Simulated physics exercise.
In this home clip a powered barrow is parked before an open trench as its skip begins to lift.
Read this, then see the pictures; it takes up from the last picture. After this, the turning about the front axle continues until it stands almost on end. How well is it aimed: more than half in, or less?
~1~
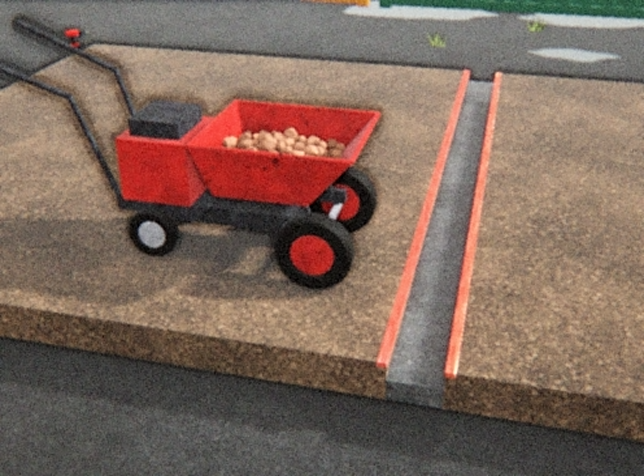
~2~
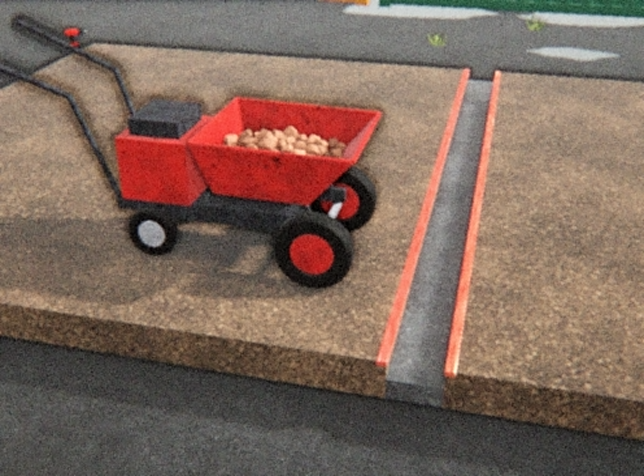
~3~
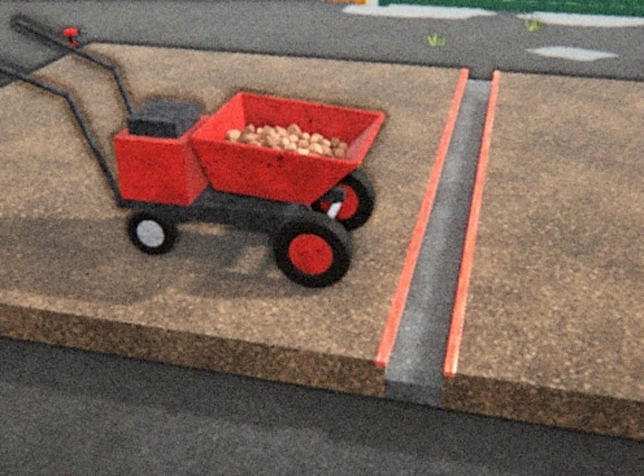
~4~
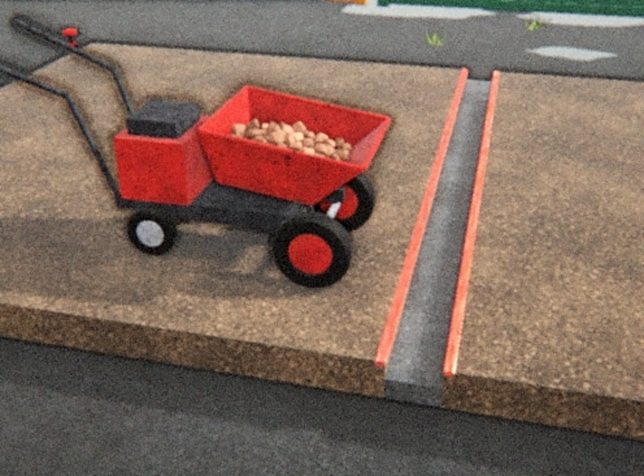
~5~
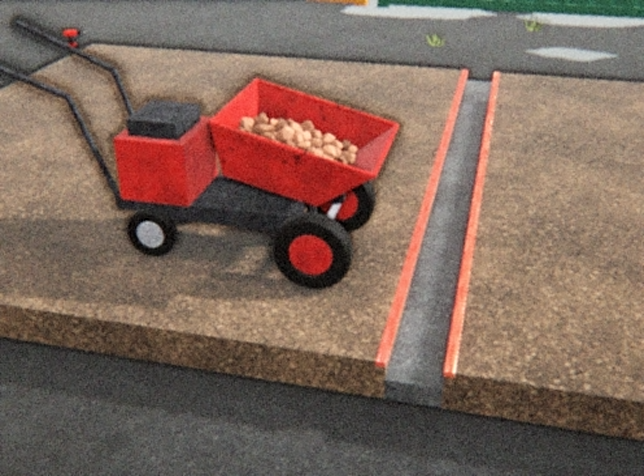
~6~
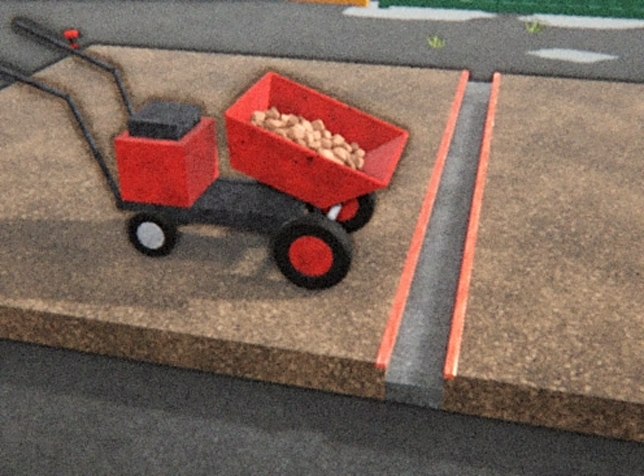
The greater part of the load will drop inside the trench.
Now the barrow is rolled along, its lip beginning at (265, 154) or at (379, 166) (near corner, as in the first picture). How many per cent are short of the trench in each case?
Roughly 60 and 0 %.
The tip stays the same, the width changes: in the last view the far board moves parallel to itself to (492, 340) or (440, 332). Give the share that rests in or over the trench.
You'd get 100 % in the first case and 50 % in the second.
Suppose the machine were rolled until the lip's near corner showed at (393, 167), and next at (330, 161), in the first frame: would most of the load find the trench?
Respectively: A smaller portion, the bigger portion.
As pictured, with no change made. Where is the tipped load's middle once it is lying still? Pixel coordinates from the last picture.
(448, 270).
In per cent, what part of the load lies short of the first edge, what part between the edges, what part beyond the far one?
I'd say about 0 per cent short, about 70 between and about 30 beyond.
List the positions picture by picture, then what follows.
Lip of the skip at (351, 163), level; top of the load at (272, 155), lumps of rubble; first edge of the trench at (393, 325); far edge at (457, 334), the trench under half as wide as the skip, and shallow for its width, in the first picture.
Lip of the skip at (352, 163), level; top of the load at (273, 154), in the second picture.
Lip of the skip at (356, 165), tipped barely; top of the load at (271, 141), in the third picture.
Lip of the skip at (363, 169), tipped a little; top of the load at (266, 142), in the fourth picture.
Lip of the skip at (373, 176), tipped a little; top of the load at (265, 140), in the fifth picture.
Lip of the skip at (384, 186), tipped clearly; top of the load at (273, 125); first edge of the trench at (392, 325); far edge at (456, 335), in the sixth picture.
Soon, skip tipped steeply; all in the skip.
A while on, skip tipped right over; most in the skip; a small part in or heaped over the trench; a stray few beyond it.
Towards the end, skip tipped right over; a small part in the skip; about two thirds in or heaped over the trench; about a third beyond it.
Finally, skip tipped right over; a stray few in the skip; about two thirds in or heaped over the trench; about a third beyond it.
